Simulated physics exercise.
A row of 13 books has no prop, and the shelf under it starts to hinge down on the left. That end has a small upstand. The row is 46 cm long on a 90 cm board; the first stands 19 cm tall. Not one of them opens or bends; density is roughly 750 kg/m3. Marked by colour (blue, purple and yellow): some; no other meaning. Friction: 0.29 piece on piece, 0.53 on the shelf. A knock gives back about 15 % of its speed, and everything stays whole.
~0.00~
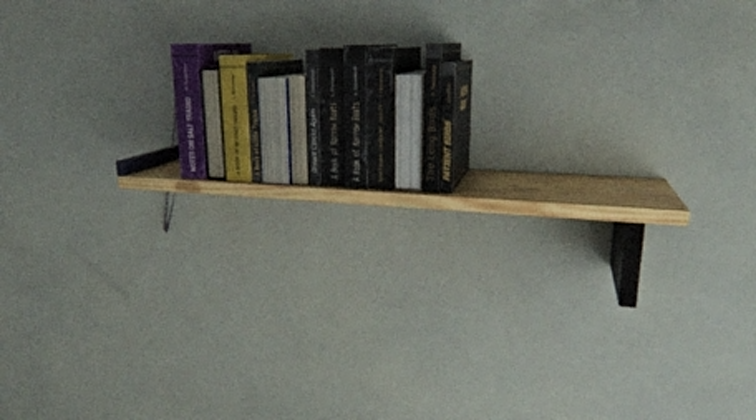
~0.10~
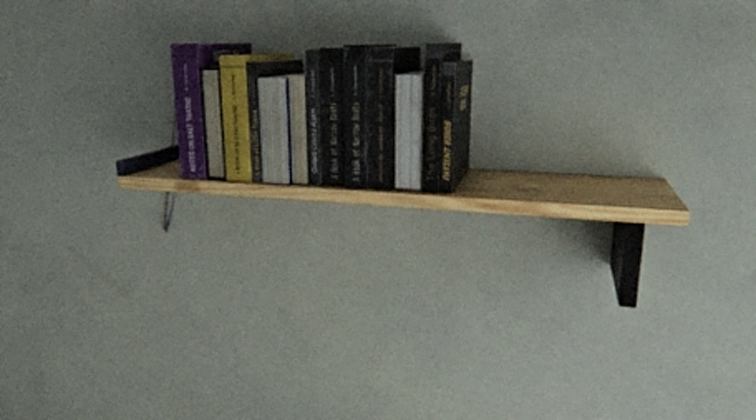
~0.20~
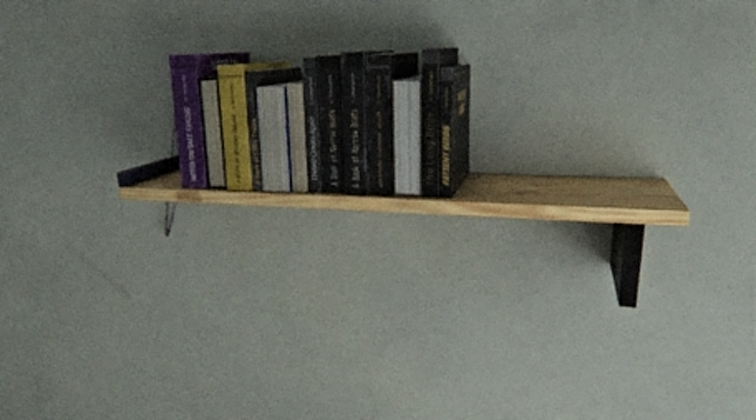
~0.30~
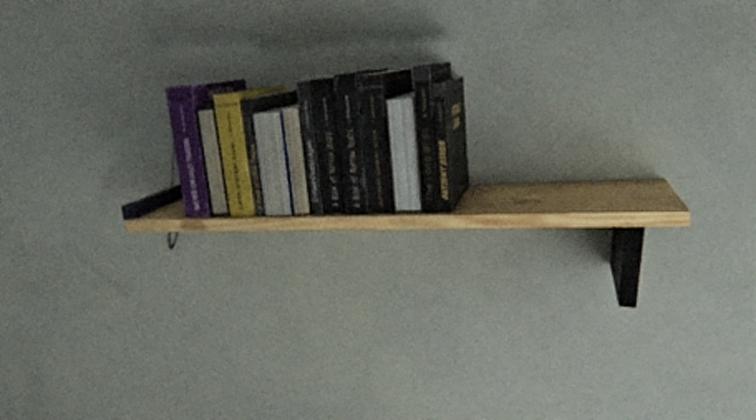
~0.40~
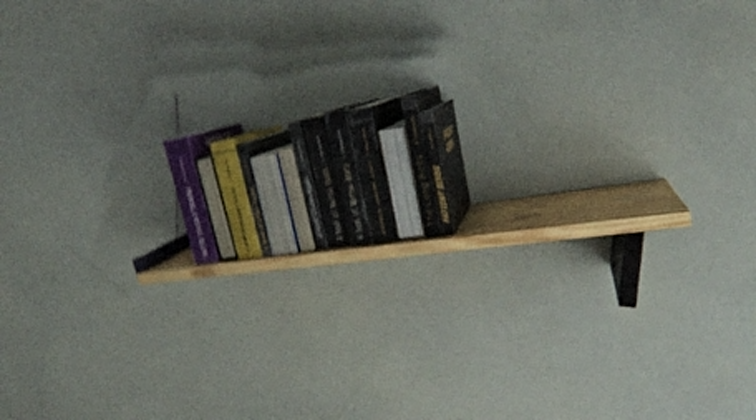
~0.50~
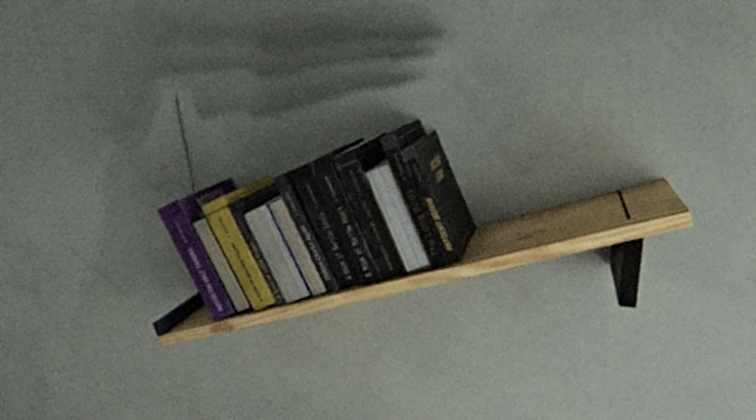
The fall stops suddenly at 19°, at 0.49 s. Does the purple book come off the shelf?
Yes, it comes off.
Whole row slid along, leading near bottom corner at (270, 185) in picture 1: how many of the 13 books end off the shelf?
The count would be 0.
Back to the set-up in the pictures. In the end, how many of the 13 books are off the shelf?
Count: 1.
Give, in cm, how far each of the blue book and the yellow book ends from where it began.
Blue ends up 30 cm away; yellow ends up 40 cm away.
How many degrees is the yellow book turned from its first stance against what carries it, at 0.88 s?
It sits at about 50 degrees.
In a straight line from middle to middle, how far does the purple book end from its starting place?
Around 110 cm, start to finish.
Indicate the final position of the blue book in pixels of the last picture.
Somewhere around pixel (251, 257).
By 0.62 s, none of the 13 books off the shelf, 13 disturbed; purple book tilted 31°; blue book tilted 27°.
By 0.88 s, none of the 13 books off the shelf, 13 disturbed; purple book upside down; yellow book tilted 51°.
When it is over (1.4 s), 1 of the 13 books off the shelf; purple book on its side; yellow book on its side; blue book tilted 46°. In pixels of the last frame, middles, yellow book near (189, 273).
